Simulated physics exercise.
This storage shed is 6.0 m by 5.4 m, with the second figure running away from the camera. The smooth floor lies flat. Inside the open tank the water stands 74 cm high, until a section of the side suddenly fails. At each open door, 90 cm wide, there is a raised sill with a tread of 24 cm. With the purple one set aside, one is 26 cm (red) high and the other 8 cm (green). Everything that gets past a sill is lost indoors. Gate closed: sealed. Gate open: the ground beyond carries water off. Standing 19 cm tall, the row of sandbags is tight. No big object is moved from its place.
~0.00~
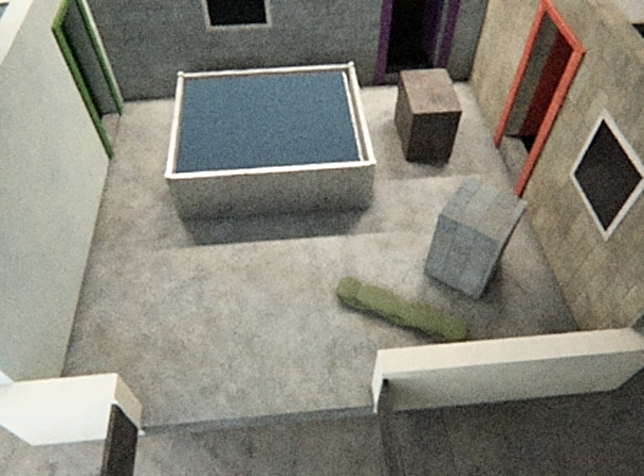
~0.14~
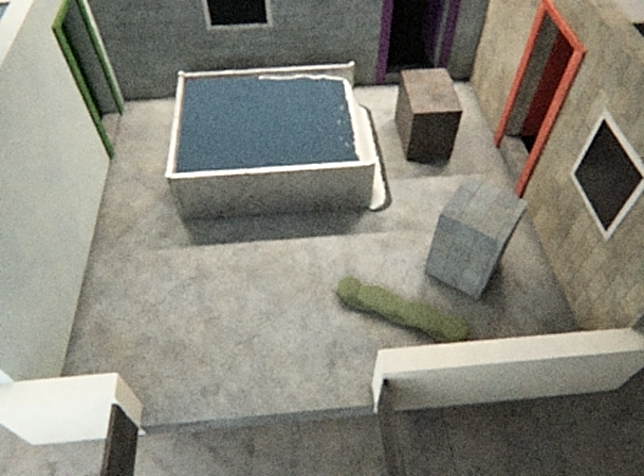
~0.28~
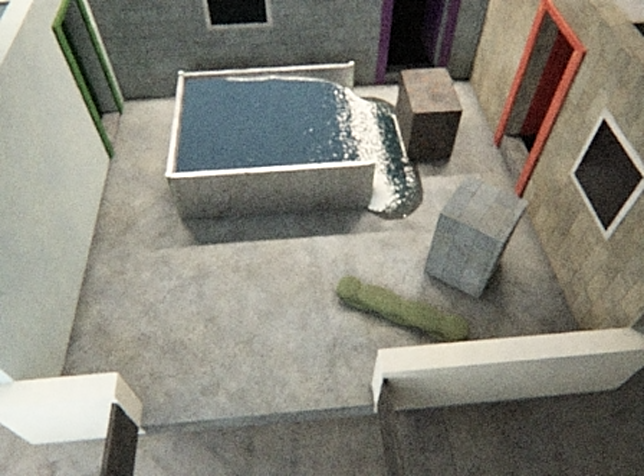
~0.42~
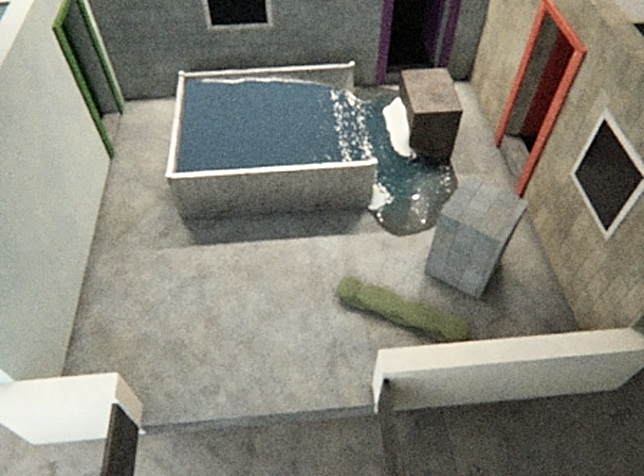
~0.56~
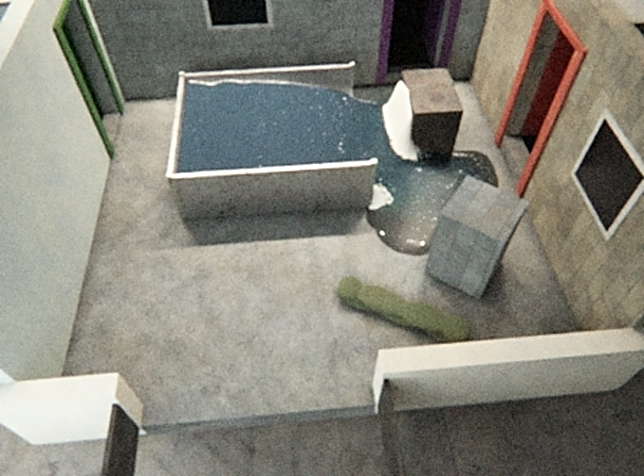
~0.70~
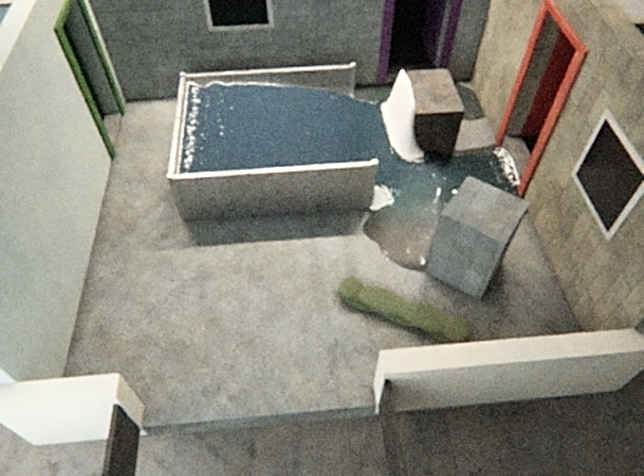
At first an open tank of still blue water stands in a walled room; then its right side opens and water pours out. It surges against the brown block in white foam, spreads across the floor to the tilted grey block, and reaches the red doorway, while the blocks and green roll stay put.
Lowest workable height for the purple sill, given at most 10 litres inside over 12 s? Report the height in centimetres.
Roughly 36 cm.
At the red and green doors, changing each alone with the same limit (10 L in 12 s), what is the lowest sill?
You'd want about 36 centimetres at red and about 14.0 centimetres at green.
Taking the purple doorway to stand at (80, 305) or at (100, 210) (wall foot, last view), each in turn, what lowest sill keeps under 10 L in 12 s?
Around 18 and 12.0 cm respectively.
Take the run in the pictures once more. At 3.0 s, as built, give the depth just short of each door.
Reading in centimetres: Purple = 30, red = 28, green = 0.
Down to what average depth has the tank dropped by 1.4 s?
I'd put it near 43 cm.
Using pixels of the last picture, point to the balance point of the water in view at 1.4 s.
The balance point sits at roughly (332, 159).
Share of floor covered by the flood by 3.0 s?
Approximately 60 % of it.
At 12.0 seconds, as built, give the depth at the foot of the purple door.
It works out to about 12.0 centimetres deep.
After 1.4 s water covers 30 % of the floor, deepest (53 cm) near (393, 147); 33 cm at the purple door, 22 litres in over its 19 cm sill.
After 3.0 s water covers 60 % of the floor, deepest (38 cm) near (489, 253); 30 cm at the purple door, 111 litres in over its 19 cm sill.
After 12.0 s water covers 95 % of the floor, deepest (18 cm) near (56, 412); 12 cm at the purple door, 147 litres in over its 19 cm sill.
At the purple door as built, the water arrived by 0.6 s and peaked near 33 cm at 1.8 s.
Run again over the same 12 s with other heights there, 37 litres in over 29.5 cm, 3 litres over 39.5 cm. The limit of 10 litres is kept from about 36 cm up.
